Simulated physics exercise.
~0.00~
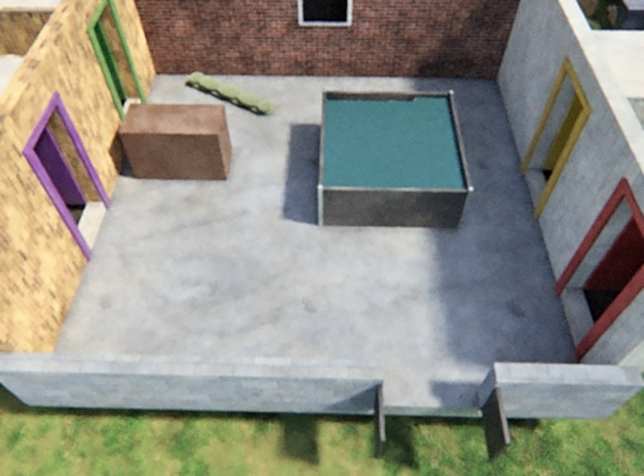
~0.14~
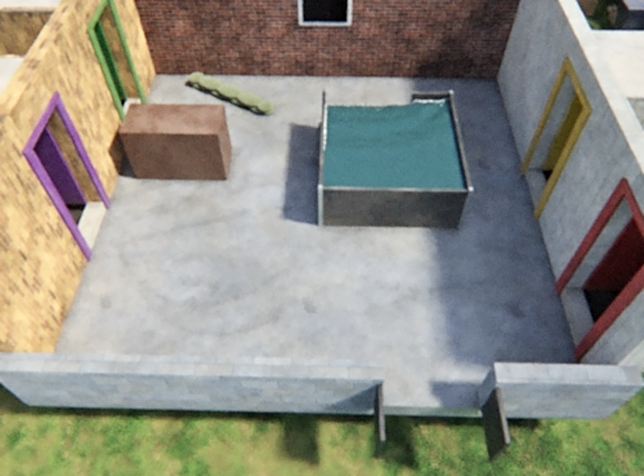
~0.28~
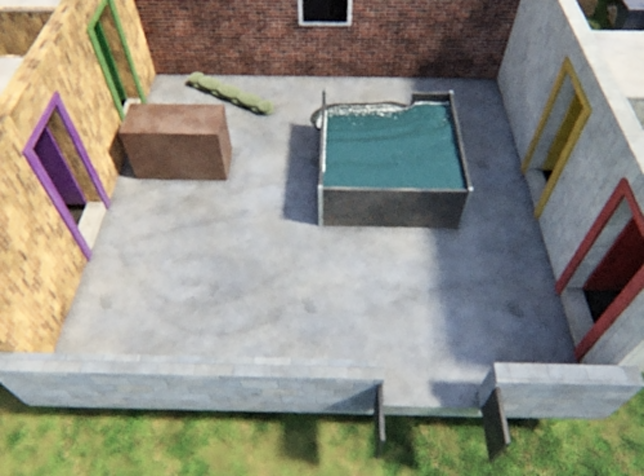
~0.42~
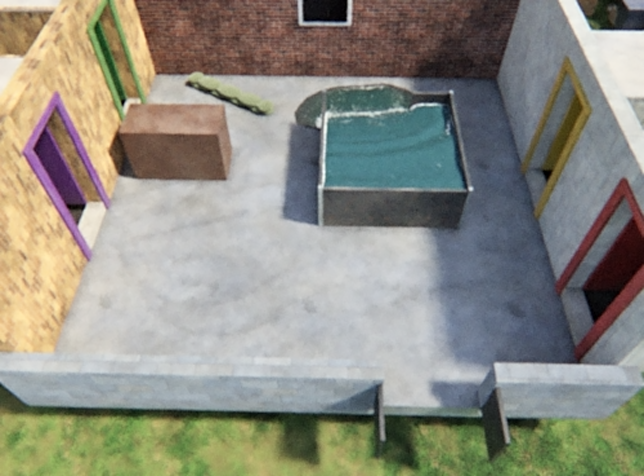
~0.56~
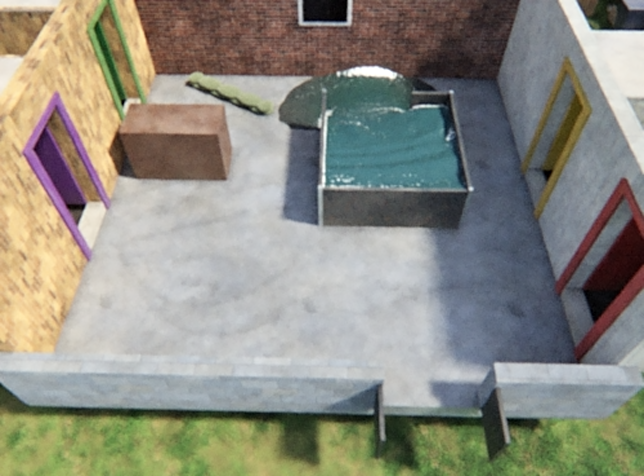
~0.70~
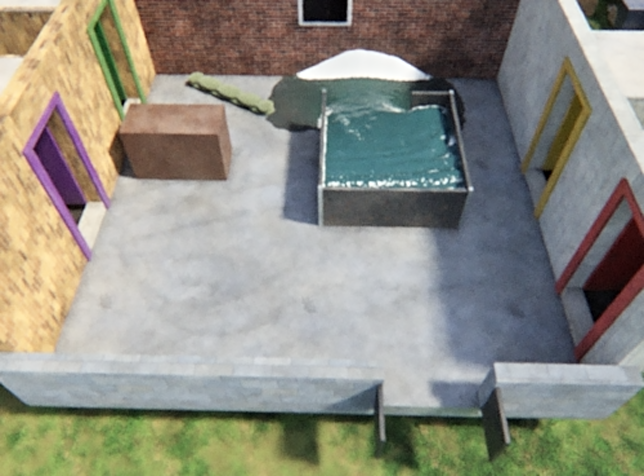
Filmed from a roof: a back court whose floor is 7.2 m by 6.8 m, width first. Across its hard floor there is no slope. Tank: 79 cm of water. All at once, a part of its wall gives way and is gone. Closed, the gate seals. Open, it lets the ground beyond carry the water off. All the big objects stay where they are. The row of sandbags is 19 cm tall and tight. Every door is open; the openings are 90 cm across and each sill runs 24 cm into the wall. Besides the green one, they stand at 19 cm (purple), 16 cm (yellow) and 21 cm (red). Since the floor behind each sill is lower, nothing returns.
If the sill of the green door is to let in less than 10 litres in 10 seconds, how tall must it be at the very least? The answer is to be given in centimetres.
At the very least, close to 15 cm.
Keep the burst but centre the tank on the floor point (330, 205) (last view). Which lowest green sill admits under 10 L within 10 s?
Then roughly 23 cm.
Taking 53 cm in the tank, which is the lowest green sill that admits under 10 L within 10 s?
I'd go with near 6.5 cm then.
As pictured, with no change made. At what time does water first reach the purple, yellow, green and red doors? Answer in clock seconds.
For purple it's 3.2 s, for yellow 2.4 s, for green 2.4 s, and for red 3.4 s.
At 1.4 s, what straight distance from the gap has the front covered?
Roughly 3.6 m from the gap.
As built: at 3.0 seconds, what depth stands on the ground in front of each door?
Depths in cm: Purple 0, yellow 7, green 18, red 0.
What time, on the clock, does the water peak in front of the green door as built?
At about 3.4 s.
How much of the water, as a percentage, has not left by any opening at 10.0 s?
Close to 96 in a hundred.
After 1.4 s water covers 15 % of the floor, deepest (56 cm) near (352, 81); it has not reached the green door.
After 3.0 s water covers 40 % of the floor, deepest (46 cm) near (240, 79); 18 cm at the green door, 0 litres in over its 25 cm sill.
After 10.0 s water covers 95 % of the floor, deepest (18 cm) near (67, 320); 8 cm at the green door, 0 litres in over its 25 cm sill.
At the green door as built, the water arrived by 2.4 s and peaked near 19 cm at 3.4 s.
With a sill of 14 cm, 16 litres would have come in within the 10 s; with 19 cm, 2 litres. So under 10 litres takes about 15 cm.
